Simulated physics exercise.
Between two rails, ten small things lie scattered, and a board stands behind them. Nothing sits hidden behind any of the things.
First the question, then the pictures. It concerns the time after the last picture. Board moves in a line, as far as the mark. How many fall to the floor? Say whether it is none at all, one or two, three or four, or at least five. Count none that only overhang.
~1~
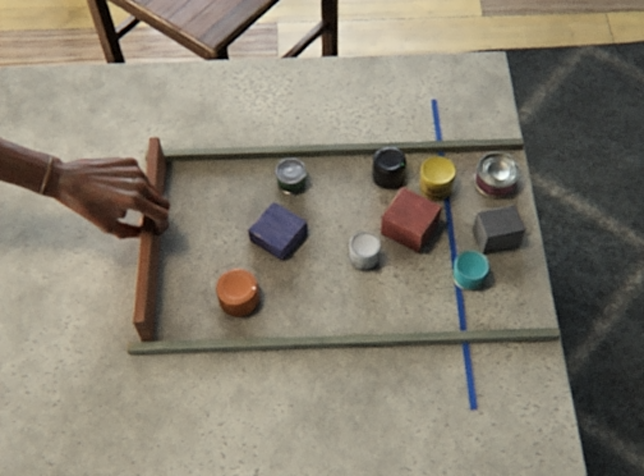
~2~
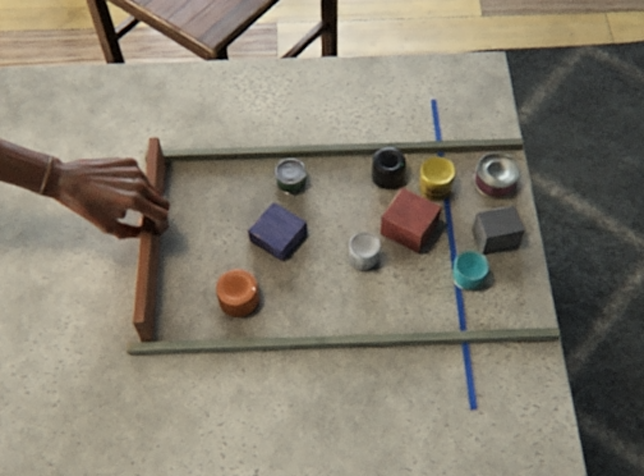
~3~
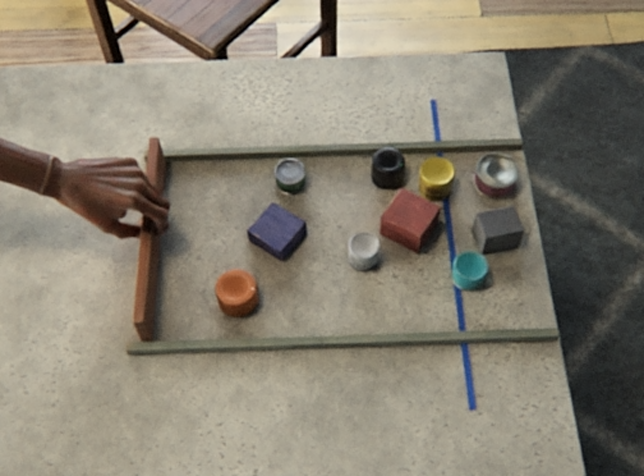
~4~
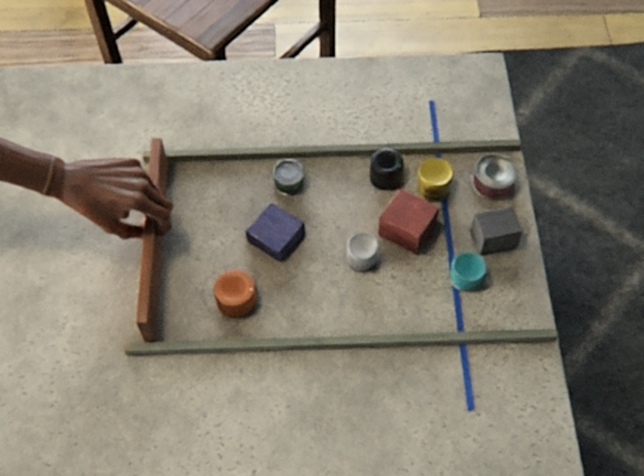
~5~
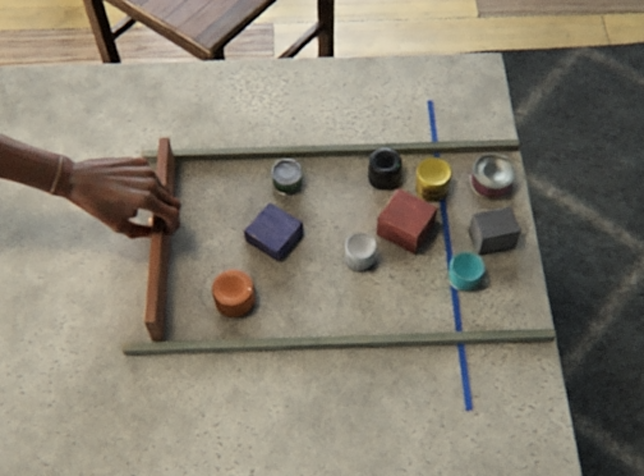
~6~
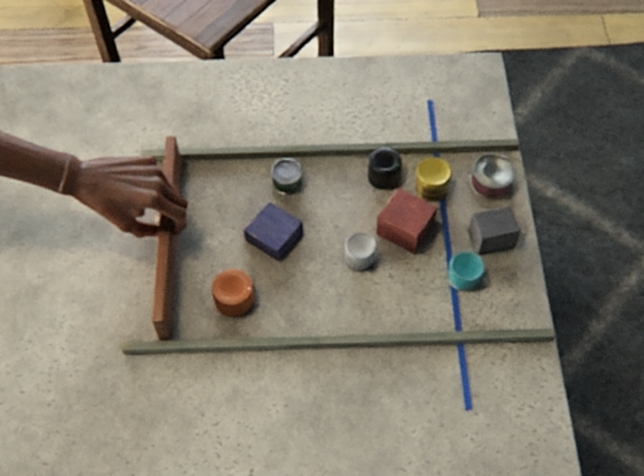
I would say one or two.
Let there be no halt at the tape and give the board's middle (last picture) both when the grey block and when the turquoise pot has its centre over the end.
The middle is at (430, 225) when it's the grey block, and at (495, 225) when it's the turquoise pot.
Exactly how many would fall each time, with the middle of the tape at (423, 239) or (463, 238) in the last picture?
You'd count 0 the first time and 2 the second.
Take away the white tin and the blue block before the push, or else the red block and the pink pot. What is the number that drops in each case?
You'd get 0 in the first case and 0 in the second one.
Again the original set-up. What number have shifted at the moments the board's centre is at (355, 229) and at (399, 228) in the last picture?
The first count is 6, and then it's 8.
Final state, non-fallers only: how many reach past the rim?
Overhang count: 1.
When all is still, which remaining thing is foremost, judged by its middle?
It's the pink pot.
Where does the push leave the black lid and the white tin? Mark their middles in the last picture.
Listed in order, first is (467, 157) and the other is (465, 249).
A little later, none off yet; pink pot at rest near (493, 176); grey block at rest near (494, 231); turquoise pot at rest near (466, 272).
Next, none off yet; pink pot at rest near (493, 176); grey block shifted a little near (507, 231); turquoise pot at rest near (466, 272).
When it is over, the number that fall off is one or two; down, grey block.
